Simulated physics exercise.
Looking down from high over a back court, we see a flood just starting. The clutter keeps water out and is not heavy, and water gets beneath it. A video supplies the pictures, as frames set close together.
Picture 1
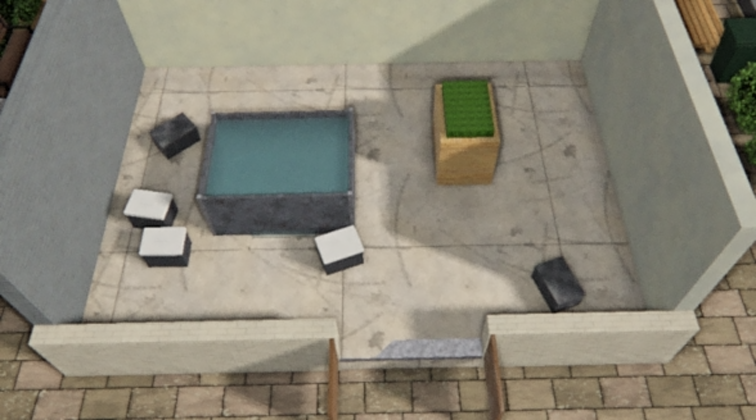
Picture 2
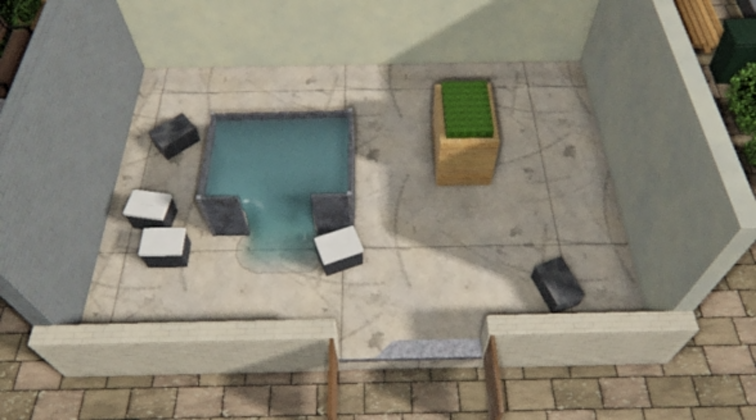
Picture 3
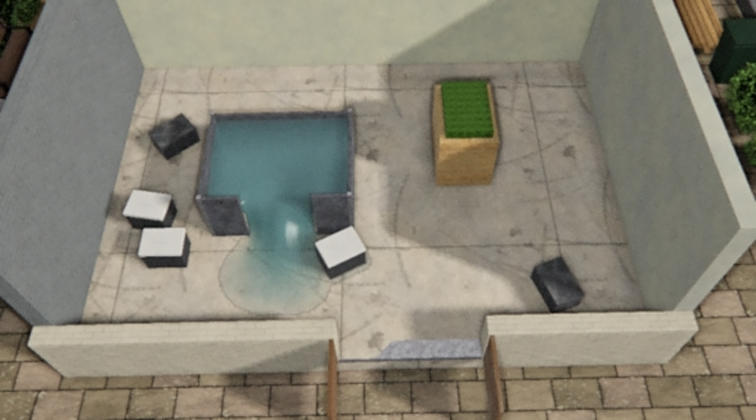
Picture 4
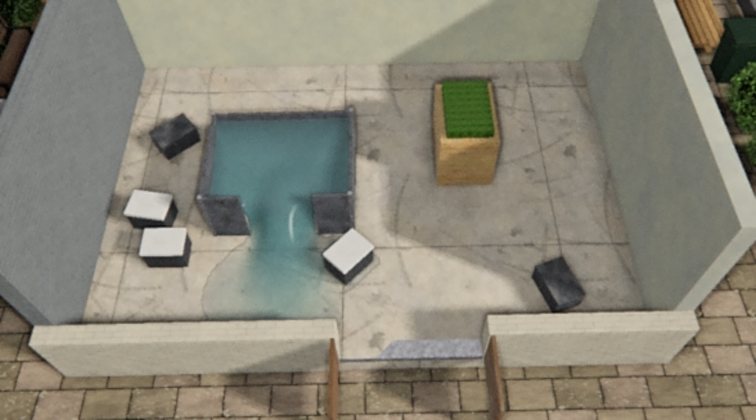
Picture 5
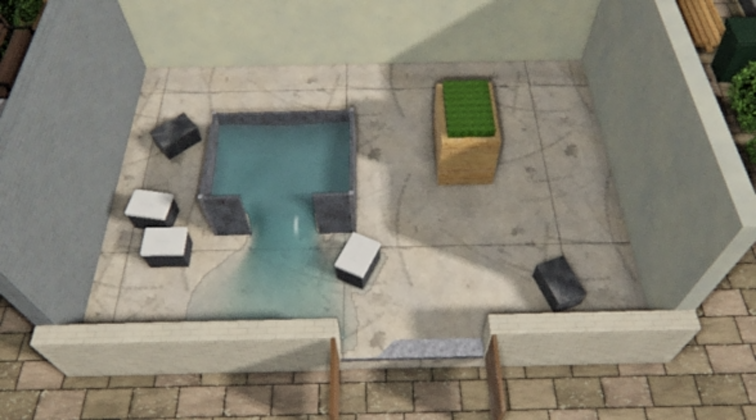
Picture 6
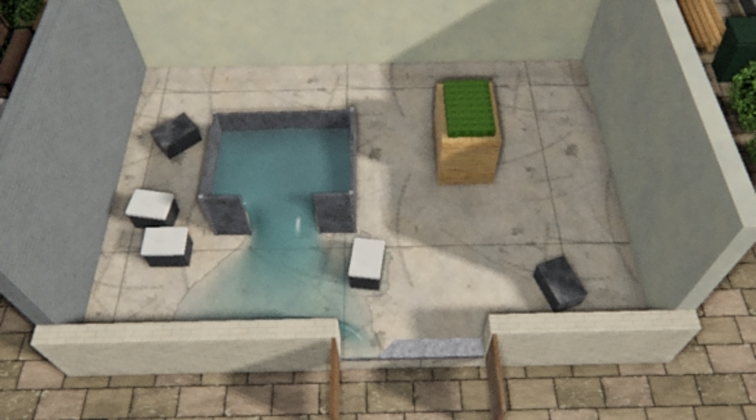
Water pours from a gap in the tank's front and pushes one white-topped box right.
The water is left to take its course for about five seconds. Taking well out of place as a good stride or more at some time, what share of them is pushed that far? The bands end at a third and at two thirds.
I expect the share pushed well aside to be two thirds or higher.
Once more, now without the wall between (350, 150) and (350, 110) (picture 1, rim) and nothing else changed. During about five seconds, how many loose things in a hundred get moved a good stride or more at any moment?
I'd guess close to 20 percent.
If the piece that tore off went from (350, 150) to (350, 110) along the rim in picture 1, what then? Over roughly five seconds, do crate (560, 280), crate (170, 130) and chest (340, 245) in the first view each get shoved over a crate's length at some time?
Object by object: Covered the distance, short of it, short of it.
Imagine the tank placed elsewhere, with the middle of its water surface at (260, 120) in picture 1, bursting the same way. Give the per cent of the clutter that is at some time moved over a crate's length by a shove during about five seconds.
Close to 100 %.
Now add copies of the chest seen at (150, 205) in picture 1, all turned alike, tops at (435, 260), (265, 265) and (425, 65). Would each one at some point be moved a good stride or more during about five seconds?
Results - 1: Ends up far away; 2: Ends up far away; 3: Doesn't go far.
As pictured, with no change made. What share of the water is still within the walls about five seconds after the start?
82 %.
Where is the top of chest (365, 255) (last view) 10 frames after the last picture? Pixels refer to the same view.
Roughly at pixel (410, 246).
A moment on, 1 of 5 are well off their spots; 0 afloat.
Next, 1 of 5 are well off their spots; 0 afloat.
Later, 3 of 5 are well off their spots; 3 afloat.
In the end, 5 of 5 are well off their spots, and 5 have been at some point; 3 afloat.
